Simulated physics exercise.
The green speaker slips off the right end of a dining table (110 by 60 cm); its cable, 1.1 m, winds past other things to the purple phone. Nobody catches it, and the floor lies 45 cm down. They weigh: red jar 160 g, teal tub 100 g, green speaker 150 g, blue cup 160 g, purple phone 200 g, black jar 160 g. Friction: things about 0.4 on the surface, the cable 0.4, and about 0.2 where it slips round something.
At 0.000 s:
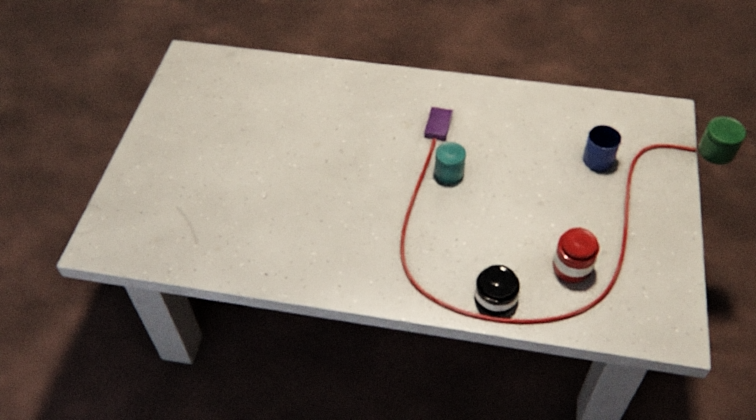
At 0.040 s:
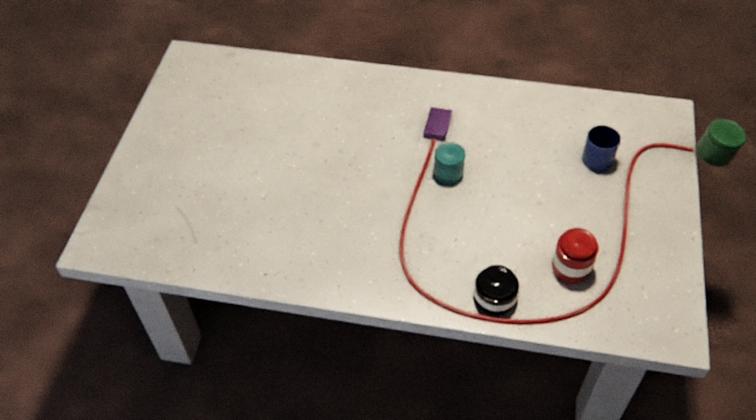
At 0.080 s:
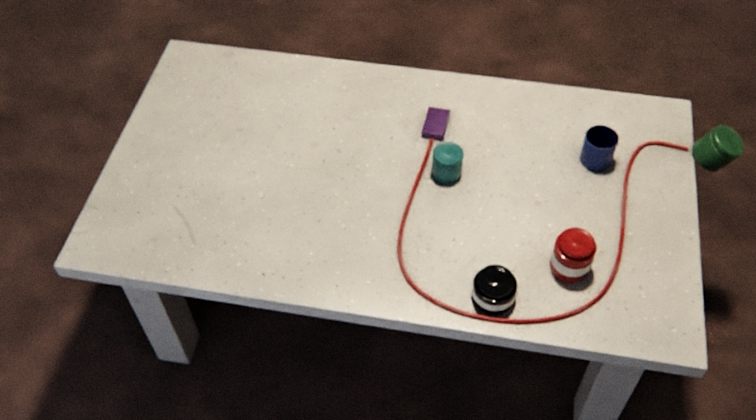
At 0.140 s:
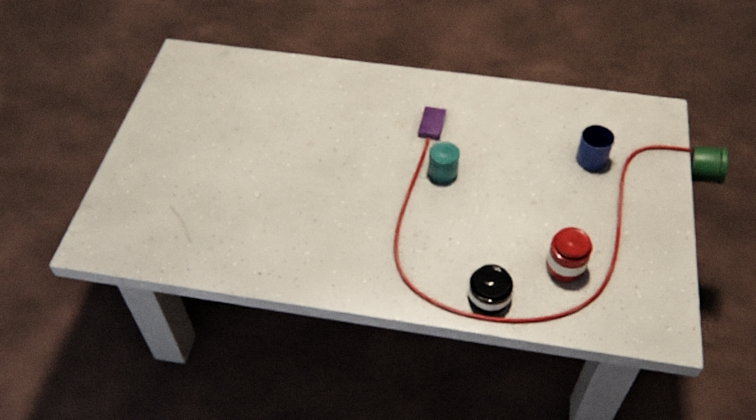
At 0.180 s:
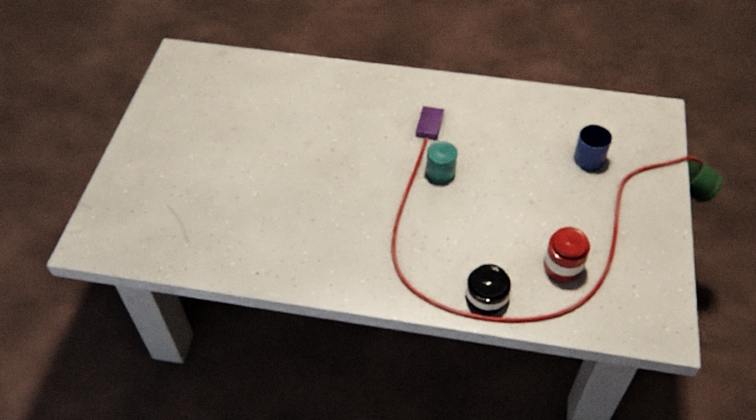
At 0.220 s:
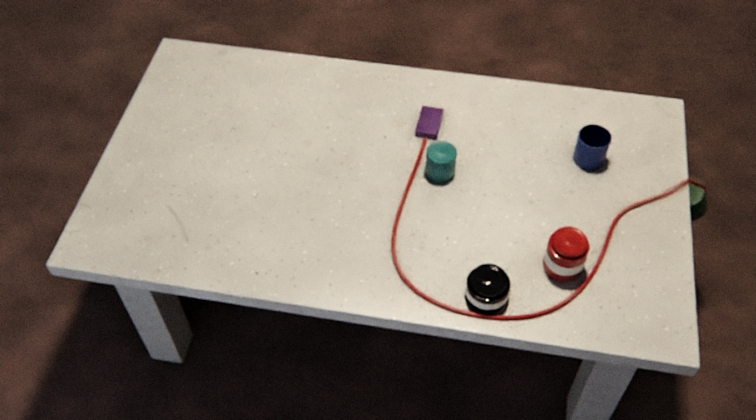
A green cylinder dropped past the right edge of a white table, dragging the end of a red cord down with it, while the purple block, teal tub, blue cup and two jars stayed put.
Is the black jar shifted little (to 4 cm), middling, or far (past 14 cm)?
Verdict: The black jar moves a moderate way.
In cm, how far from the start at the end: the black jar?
Black jar 10 cm.
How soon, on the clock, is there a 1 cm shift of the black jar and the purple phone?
Black jar 0.34 s, purple phone 0.40 s.
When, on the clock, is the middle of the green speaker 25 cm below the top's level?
About: 0.30 s.
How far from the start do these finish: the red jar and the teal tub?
Red jar 0 cm, teal tub 2 cm.
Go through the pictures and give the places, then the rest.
Black jar (499, 280); cable runs through (640, 153) (624, 245) (547, 320) (419, 288) (417, 189), in the first frame.
Green speaker (726, 132); cable runs through (638, 153) (547, 320) (416, 189), in the second frame.
Green speaker (718, 148); cable runs through (636, 153) (545, 320) (414, 189), in the third frame.
Green speaker (709, 165); cable runs through (634, 153) (541, 319) (410, 188), in the fourth frame.
Green speaker (699, 180); cable runs through (657, 166) (539, 318) (408, 188), in the fifth frame.
Black jar (490, 278); cable runs through (692, 181) (610, 233) (539, 314) (412, 287) (408, 188), in the sixth frame.
By 0.5 s, the cable's tail end at (427, 143); black jar 8 cm off its start, green speaker over the edge, purple phone 1 cm off its start.
By 0.7 s, the cable's tail end at (427, 143); black jar 11 cm off its start, green speaker over the edge, purple phone 1 cm off its start.
By 1.0 s, the cable's tail end at (427, 143); black jar 11 cm off its start at (522, 235), green speaker over the edge, purple phone 1 cm off its start at (430, 124).
By 1.2 s, the cable's tail end at (427, 143); black jar 11 cm off its start, green speaker over the edge, purple phone 1 cm off its start.
By 2.4 s, the cable's tail end at (427, 143); black jar 11 cm off its start at (522, 235), green speaker over the edge, purple phone 1 cm off its start at (430, 124), teal tub 1 cm off its start at (447, 151).
